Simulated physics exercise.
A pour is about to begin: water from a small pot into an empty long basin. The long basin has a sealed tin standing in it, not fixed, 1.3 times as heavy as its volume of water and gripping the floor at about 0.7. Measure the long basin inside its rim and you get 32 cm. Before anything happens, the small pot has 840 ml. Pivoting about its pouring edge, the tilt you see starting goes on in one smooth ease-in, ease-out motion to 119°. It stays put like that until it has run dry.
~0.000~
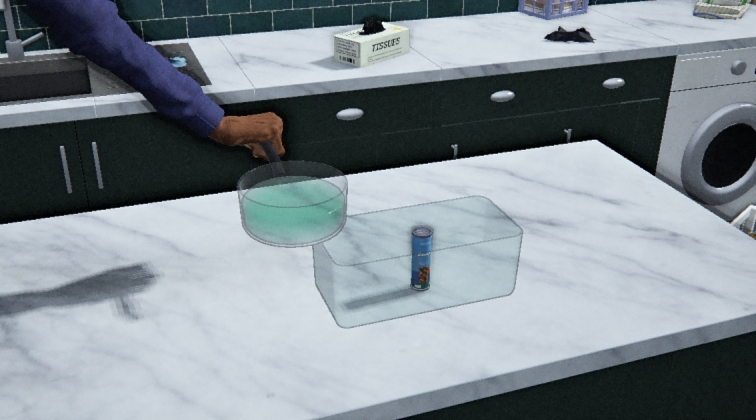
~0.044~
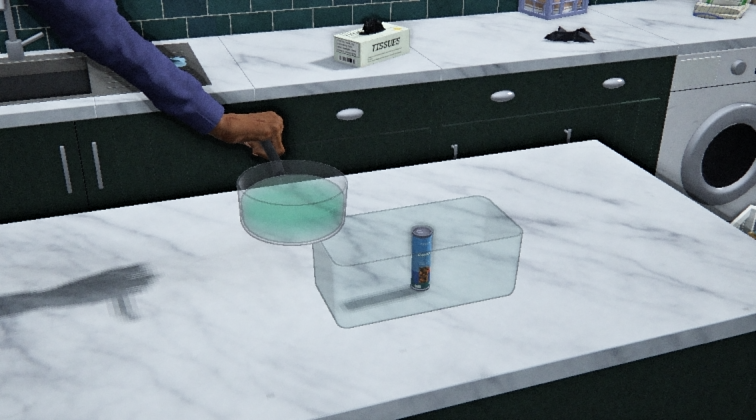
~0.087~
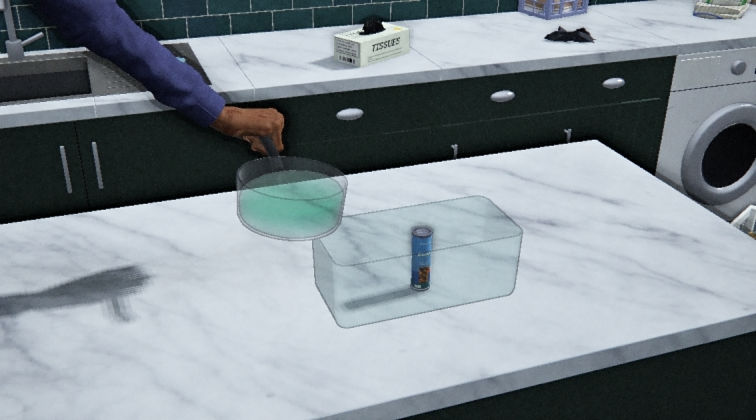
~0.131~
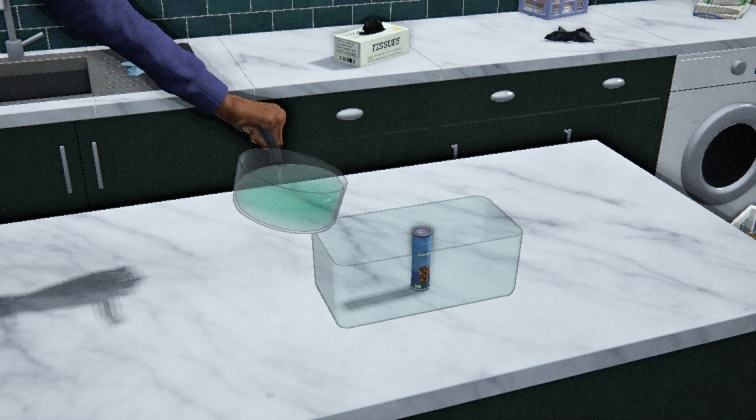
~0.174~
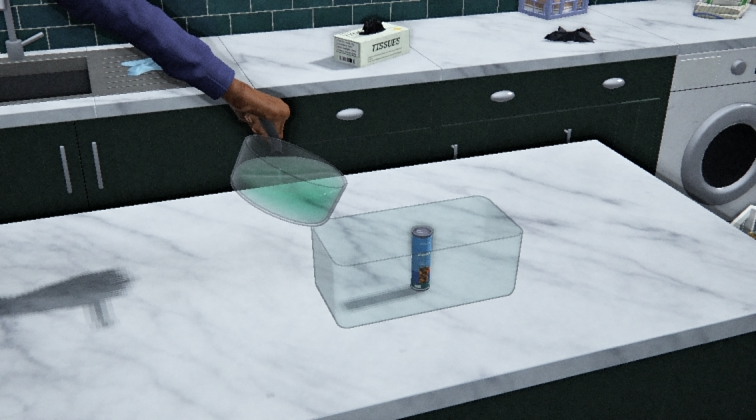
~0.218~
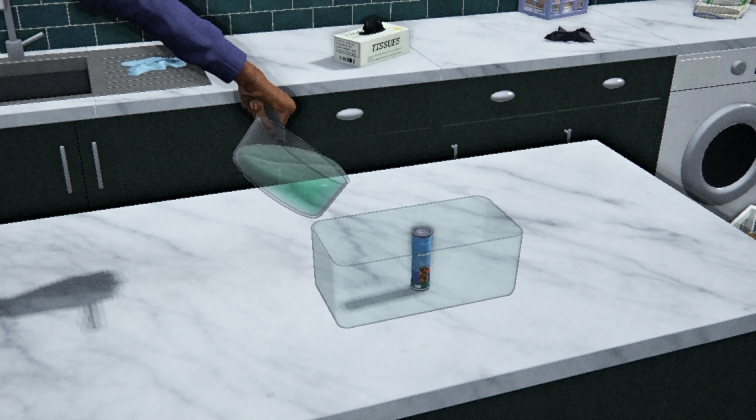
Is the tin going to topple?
It tumbles.
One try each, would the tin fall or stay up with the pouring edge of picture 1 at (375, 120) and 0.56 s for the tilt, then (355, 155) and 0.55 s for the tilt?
Run one: It does not tip. Run two: It does not tip.
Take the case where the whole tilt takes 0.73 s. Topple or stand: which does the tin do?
Tips over.
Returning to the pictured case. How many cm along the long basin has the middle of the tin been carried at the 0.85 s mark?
It has moved some 7 cm.
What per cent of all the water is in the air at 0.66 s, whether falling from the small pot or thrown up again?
About 8 per cent.
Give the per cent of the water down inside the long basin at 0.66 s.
Roughly 92 per cent.
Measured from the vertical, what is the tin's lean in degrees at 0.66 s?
Roughly 30°.
Then, 0.47 s in, the tilt is 112° and 25 per cent is still to pour; the tin stands where it began.
Then, 0.66 s in, the tilt is 119° and 1 per cent is still to pour; the tin leans 32°.
Then, 0.85 s in, the tilt is 119° and 0 per cent is still to pour; the tin lies on its side.
Then, 1.06 s in, the tilt is 119° and 0 per cent is still to pour; the tin lies on its side.
Finally, the tin lies on its side.
